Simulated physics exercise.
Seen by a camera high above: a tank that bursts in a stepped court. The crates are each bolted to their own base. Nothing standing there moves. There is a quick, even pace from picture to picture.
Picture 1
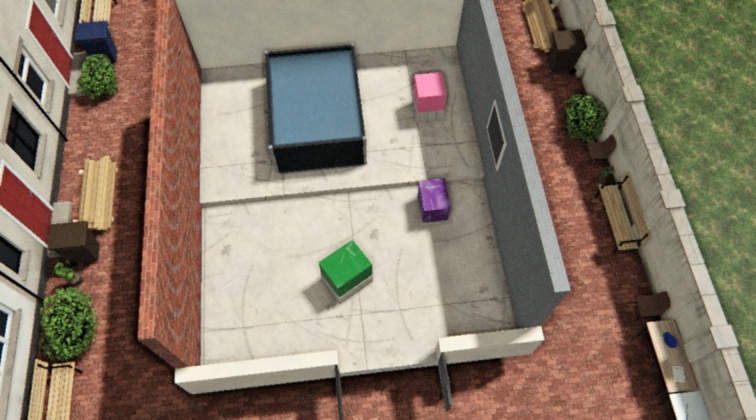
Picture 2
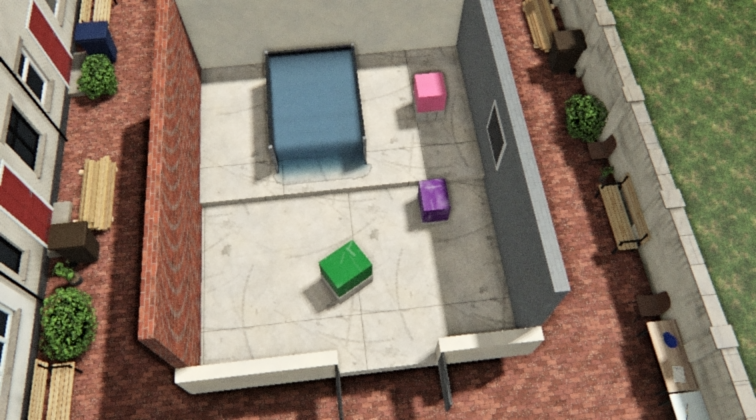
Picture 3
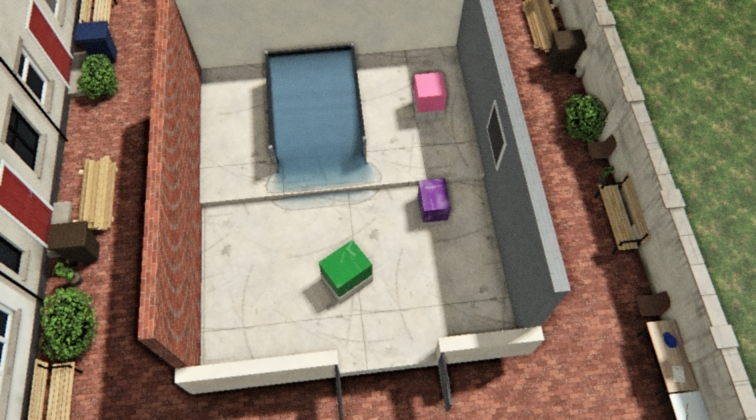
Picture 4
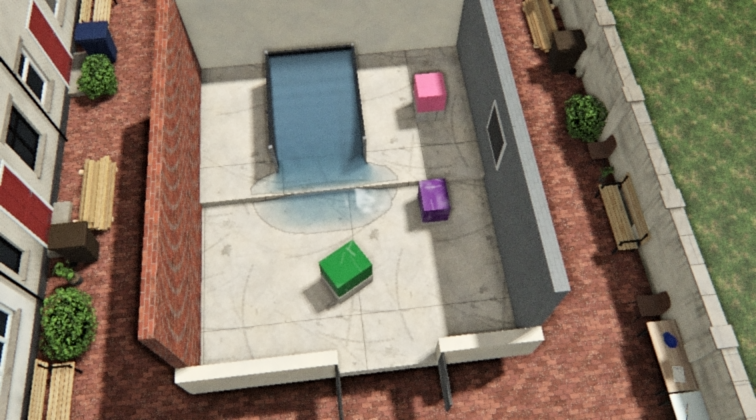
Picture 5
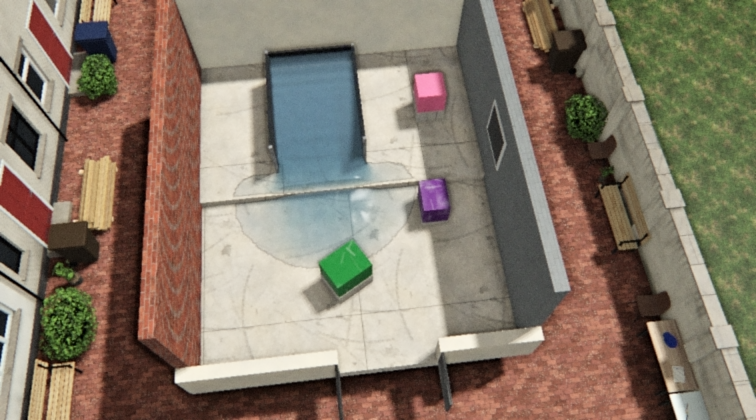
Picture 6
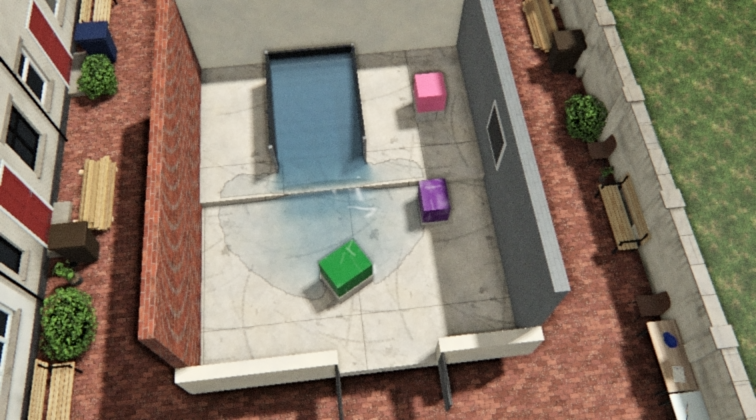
A large tank of water bursts open and floods the stepped court, reaching the green block.
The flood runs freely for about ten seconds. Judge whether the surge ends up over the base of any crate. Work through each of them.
Result: The pink crate is spared; the purple crate is hit by the water; the green crate is hit by the water.
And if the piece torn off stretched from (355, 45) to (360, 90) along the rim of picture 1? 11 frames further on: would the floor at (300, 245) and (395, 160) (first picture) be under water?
Waterless, submerged.
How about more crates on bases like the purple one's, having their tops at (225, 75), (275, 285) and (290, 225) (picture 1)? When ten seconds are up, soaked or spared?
Crate one avoids the flood; crate two is touched by the flood; crate three is touched by the flood.
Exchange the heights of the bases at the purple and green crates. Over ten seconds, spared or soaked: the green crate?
The green crate gets flooded.
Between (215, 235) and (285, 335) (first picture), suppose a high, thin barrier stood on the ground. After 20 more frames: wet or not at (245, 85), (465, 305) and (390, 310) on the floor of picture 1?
One by one: Spared, soaked, soaked.
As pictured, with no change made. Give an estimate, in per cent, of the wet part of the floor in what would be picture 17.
Roughly 55 percent.
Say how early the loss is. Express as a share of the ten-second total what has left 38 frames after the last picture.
Approximately 50 in a hundred, I think.
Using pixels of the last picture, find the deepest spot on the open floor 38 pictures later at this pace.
Check roughly (476, 182).
A moment on, water covers 45 % of the floor; the pink crate not reached, the purple crate water round its plinth, the green crate water round its plinth.
Next, water covers 55 % of the floor; the pink crate not reached, the purple crate water round its plinth, the green crate water round its plinth.
Then, water covers 60 % of the floor; the pink crate not reached, the purple crate water round its plinth, the green crate water round its plinth.
Later, water covers 65 % of the floor; the pink crate water round its plinth, the purple crate water round its plinth, the green crate water round its plinth.
In the end, water covers 65 % of the floor; the pink crate stayed above the water, the purple crate was topped, the green crate was topped.
